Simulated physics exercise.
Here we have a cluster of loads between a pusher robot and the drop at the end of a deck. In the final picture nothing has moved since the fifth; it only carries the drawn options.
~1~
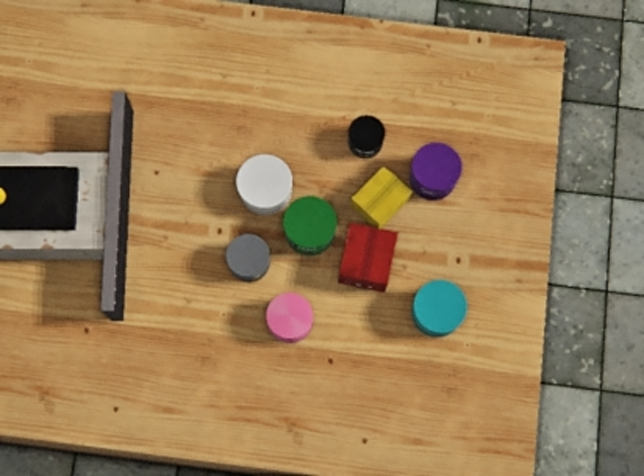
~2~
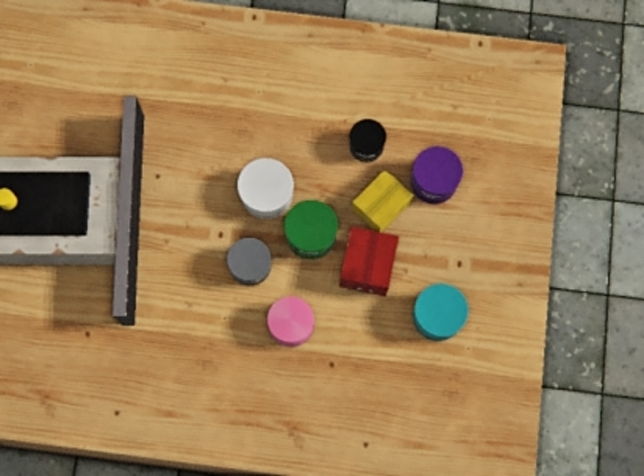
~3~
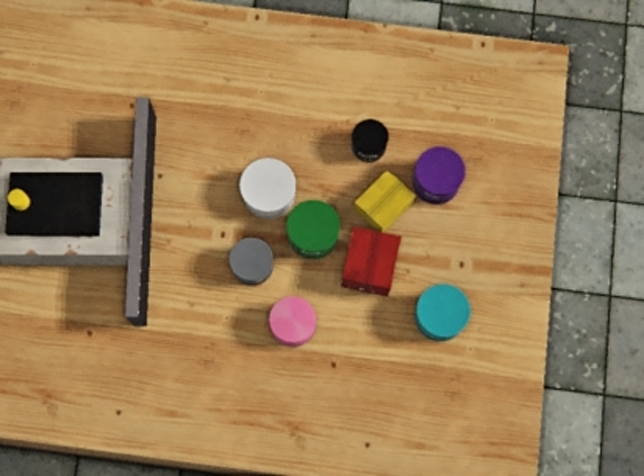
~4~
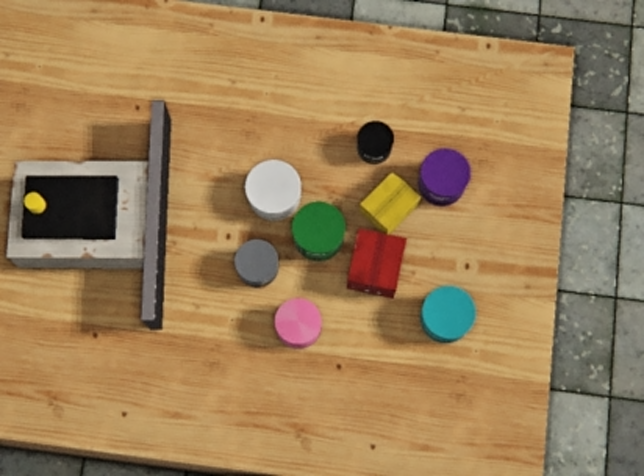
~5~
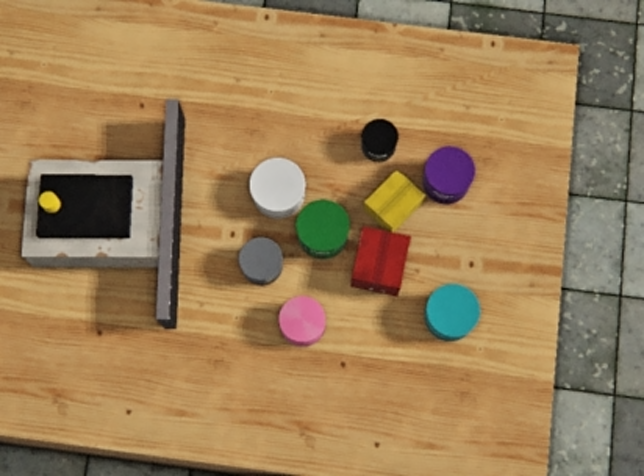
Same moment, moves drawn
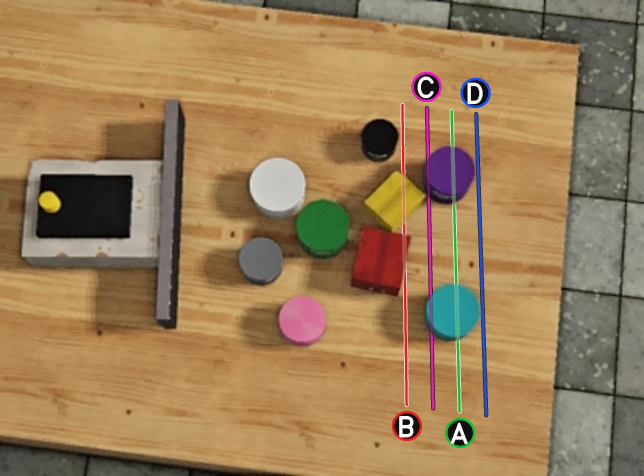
A pusher robot with a wide flat blade crept steadily to the right across a wooden deck, closing some of the gap to a cluster of colourful round and boxy loads, which it had not touched.
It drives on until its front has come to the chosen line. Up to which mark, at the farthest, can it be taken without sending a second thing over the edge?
D.
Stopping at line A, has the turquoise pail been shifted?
By then, yes.
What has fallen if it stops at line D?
It is the turquoise pail.
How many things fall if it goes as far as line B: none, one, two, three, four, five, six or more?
In all, none.
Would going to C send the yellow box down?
By then, no.
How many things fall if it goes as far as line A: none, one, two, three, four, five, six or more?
The count is none.
On the marked copy, A at (456, 256); B at (405, 249); C at (430, 253); D at (481, 259).
Taking D. A third of the way, robot (204, 220); pink canister (309, 322); red parcel (385, 263).
Two thirds of the way, robot (318, 234); turquoise pail (478, 329); purple pail (484, 159).
When it is over, robot (407, 245); turquoise pail over the edge; red parcel (556, 286); one fallen.
As for the rest, A is within the limit but short; B is within the limit but short; C is within the limit but short.
